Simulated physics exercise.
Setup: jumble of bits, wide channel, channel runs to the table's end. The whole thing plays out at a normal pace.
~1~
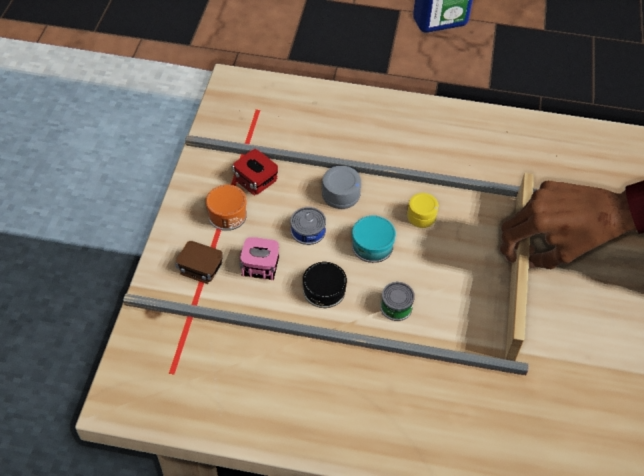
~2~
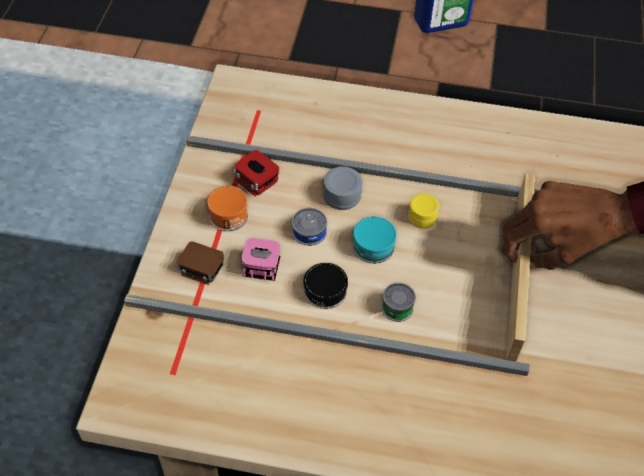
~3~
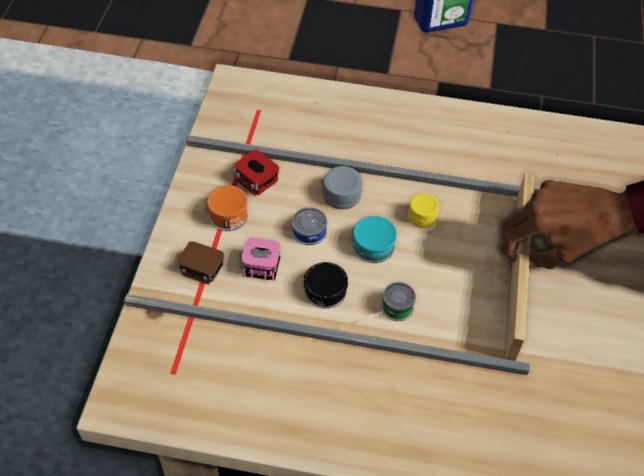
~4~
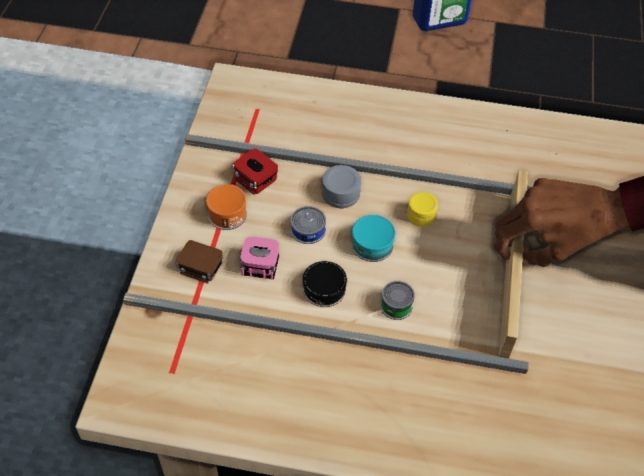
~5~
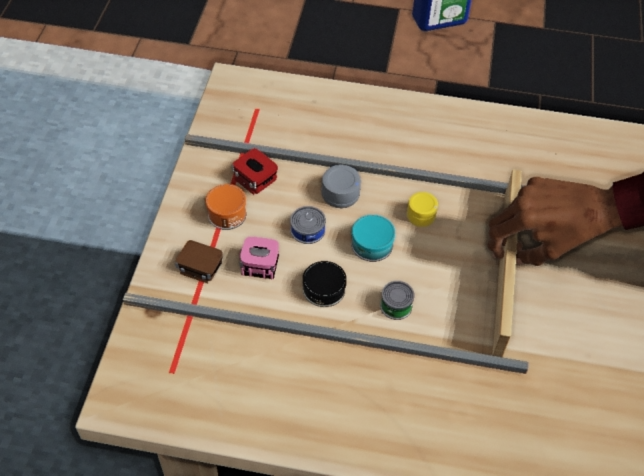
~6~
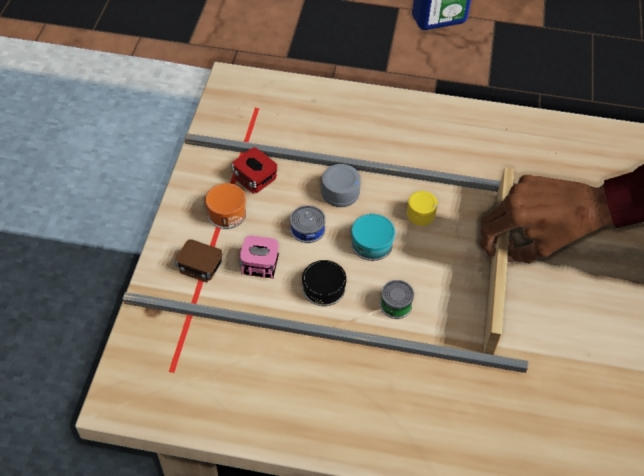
A wooden board, gripped by a hand, stayed still at first, then slid slightly left between two grey rails, while the small tins and cases near the red line stayed where they were.
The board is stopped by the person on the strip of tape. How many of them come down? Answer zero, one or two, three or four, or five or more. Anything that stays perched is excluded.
One or two.
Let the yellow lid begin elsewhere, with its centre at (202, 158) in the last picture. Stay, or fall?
From that start, the object then does not stay.
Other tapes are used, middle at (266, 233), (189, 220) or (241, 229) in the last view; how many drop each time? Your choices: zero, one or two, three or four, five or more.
Place by place: None, then at least five, then not one.
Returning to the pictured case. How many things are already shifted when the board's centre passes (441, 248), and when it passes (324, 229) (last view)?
0 at one spot and 8 at the other.
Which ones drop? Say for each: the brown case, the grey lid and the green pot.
My call is that the brown case ends up off, the grey lid stays where it is, and the green pot stays where it is.
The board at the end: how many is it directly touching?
That would be 4 of them.
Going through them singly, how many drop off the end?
All told, 2.
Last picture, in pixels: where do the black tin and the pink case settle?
Looks like one lands around (158, 255), and the other around (165, 219).
A little later, none off yet; brown case at rest near (200, 261); orange tin at rest near (226, 206); red case at rest near (255, 171).
Next, none off yet; brown case shifted a little near (189, 258); orange tin shifted a little near (212, 203); red case at rest near (255, 171).
When it is over, the number that fall off is one or two; down, orange tin and brown case.
